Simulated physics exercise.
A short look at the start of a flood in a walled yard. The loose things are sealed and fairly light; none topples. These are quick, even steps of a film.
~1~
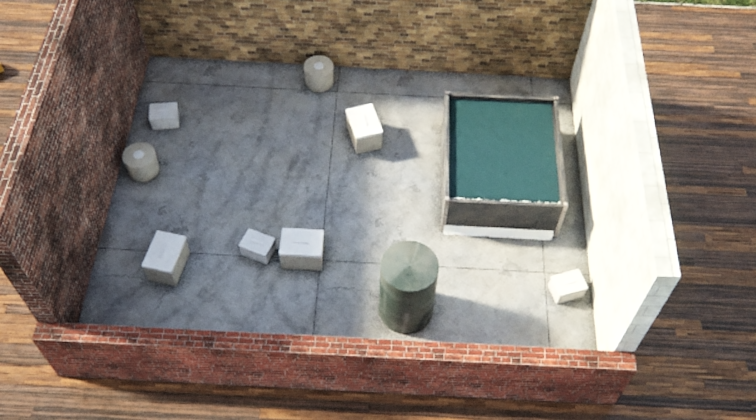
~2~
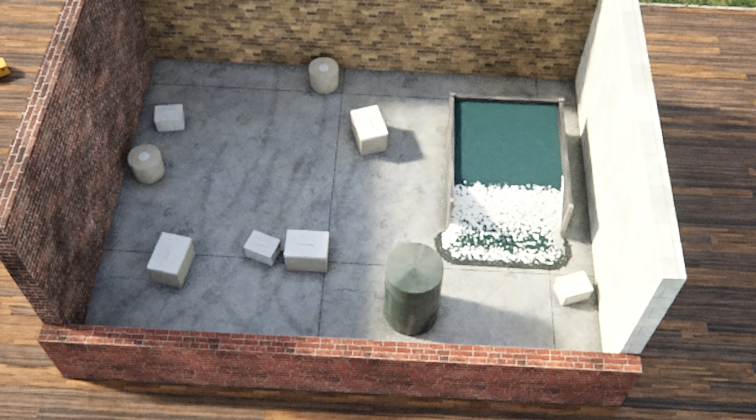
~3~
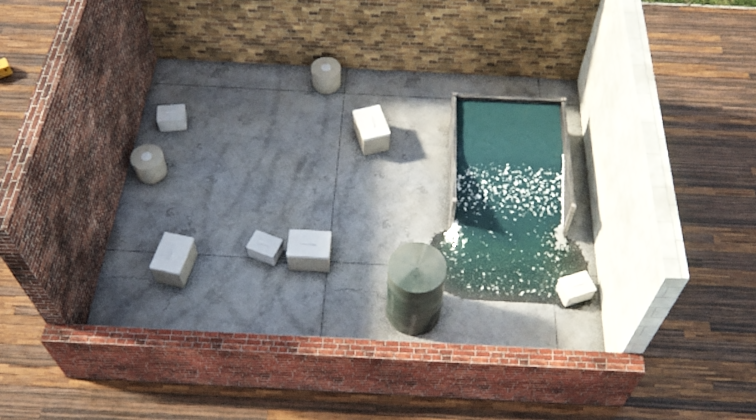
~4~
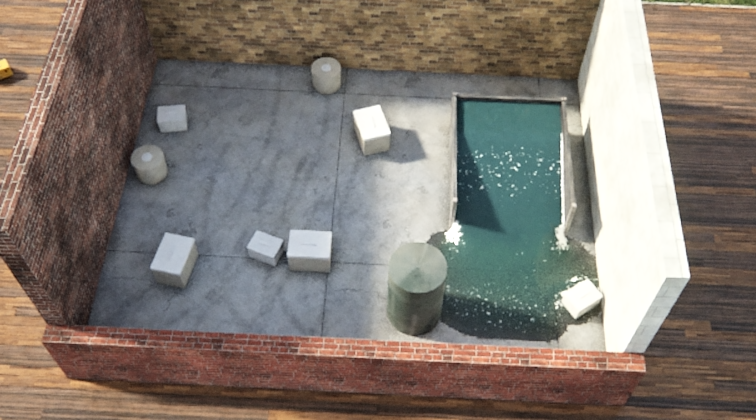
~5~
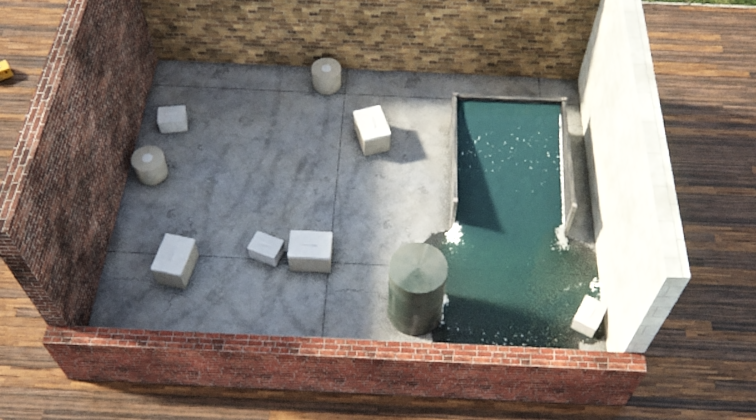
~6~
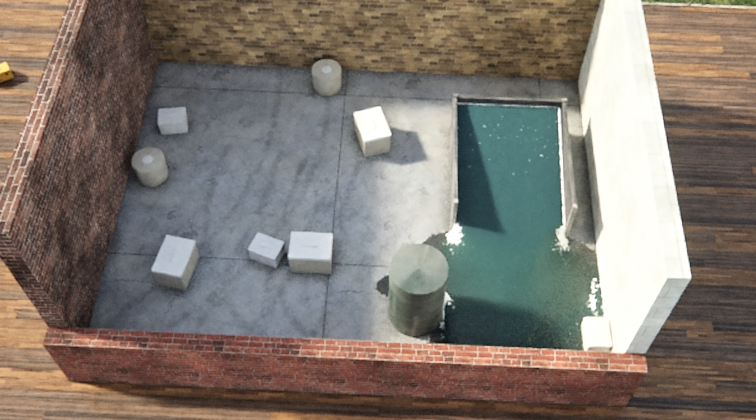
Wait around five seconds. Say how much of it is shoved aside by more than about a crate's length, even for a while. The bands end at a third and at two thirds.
Share: From one to two thirds.
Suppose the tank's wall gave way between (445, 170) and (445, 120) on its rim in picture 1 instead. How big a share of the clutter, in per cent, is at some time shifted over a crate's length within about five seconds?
Some 90 per cent.
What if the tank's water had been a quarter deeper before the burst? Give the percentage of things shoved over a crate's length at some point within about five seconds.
Roughly 90 per cent.
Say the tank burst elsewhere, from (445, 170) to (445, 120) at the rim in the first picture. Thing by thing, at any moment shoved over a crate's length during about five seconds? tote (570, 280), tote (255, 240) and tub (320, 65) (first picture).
As listed: Less than that, swept aside, yes.
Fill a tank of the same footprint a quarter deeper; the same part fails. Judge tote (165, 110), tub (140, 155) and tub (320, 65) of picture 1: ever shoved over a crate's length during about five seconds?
One after the other: Pushed that far, swept aside, not that far.
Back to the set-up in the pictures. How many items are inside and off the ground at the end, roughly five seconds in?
It comes to 3.
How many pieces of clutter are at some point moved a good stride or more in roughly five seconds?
That makes 5.
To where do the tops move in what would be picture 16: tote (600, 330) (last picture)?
At about (595, 300).
A moment on, 1 of 8 are well off their spots; 1 afloat.
Next, 0 of 8 are well off their spots; 1 afloat.
Later, 4 of 8 are well off their spots; 2 afloat.
In the end, 5 of 8 are well off their spots, and 5 have been at some point; 3 afloat.
